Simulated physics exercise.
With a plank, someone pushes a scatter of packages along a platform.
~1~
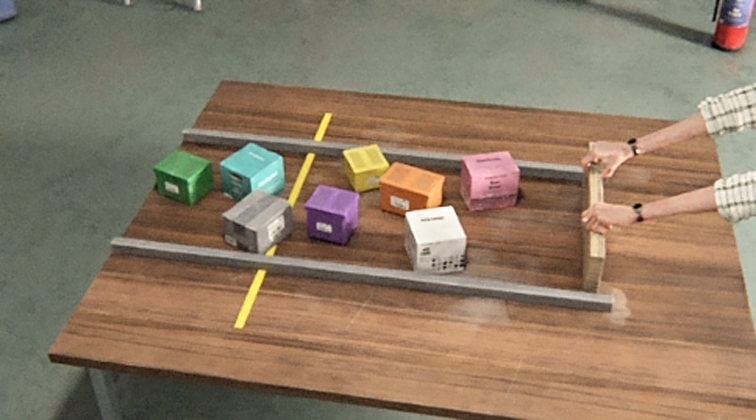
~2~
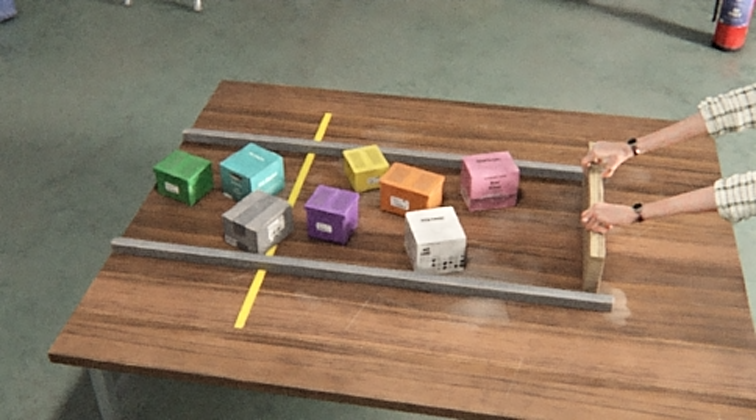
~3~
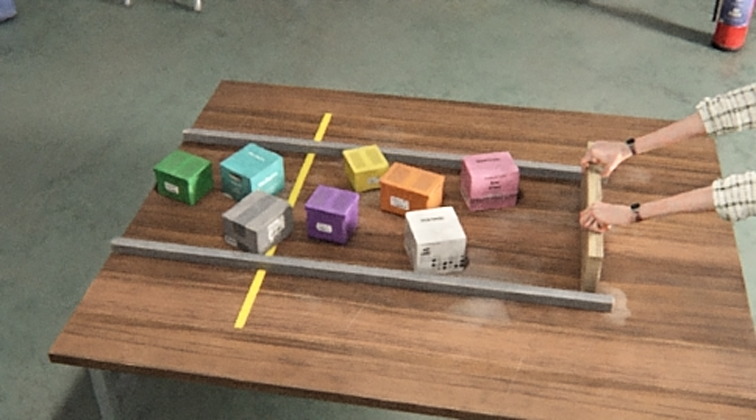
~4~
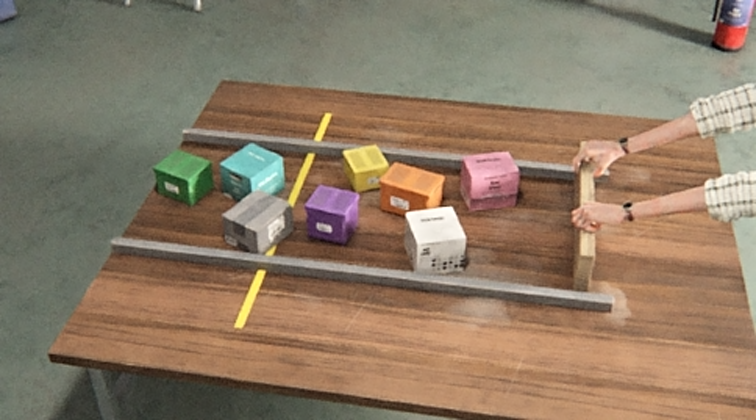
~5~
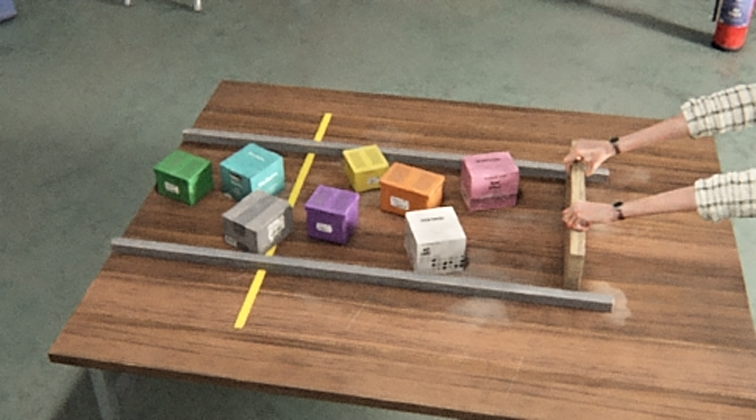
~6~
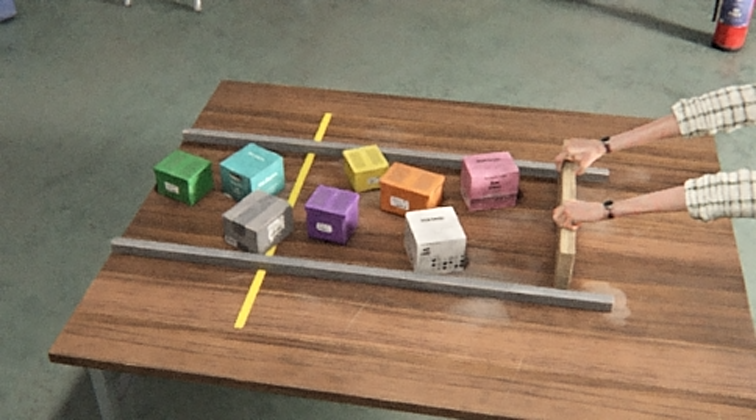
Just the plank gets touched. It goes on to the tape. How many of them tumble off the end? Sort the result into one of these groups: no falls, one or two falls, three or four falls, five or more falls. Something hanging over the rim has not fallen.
No falls.
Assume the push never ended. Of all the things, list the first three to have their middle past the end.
Green tote, grey parcel, turquoise box.
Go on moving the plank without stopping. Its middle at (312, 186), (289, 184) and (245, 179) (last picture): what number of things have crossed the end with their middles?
Past the end: 0, 0 and 2.
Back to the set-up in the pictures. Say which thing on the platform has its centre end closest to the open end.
Green tote.
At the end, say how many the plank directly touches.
Contact count: 3.
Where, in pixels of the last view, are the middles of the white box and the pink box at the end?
The white box comes to rest close to (254, 216), while the pink box rests close to (281, 154).
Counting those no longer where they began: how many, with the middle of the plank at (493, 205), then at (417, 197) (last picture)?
First 1 and then 4.
Early on, none off yet; green tote at rest near (185, 178); turquoise box at rest near (253, 176); grey parcel at rest near (258, 223).
Finally, the number that fall off is zero.
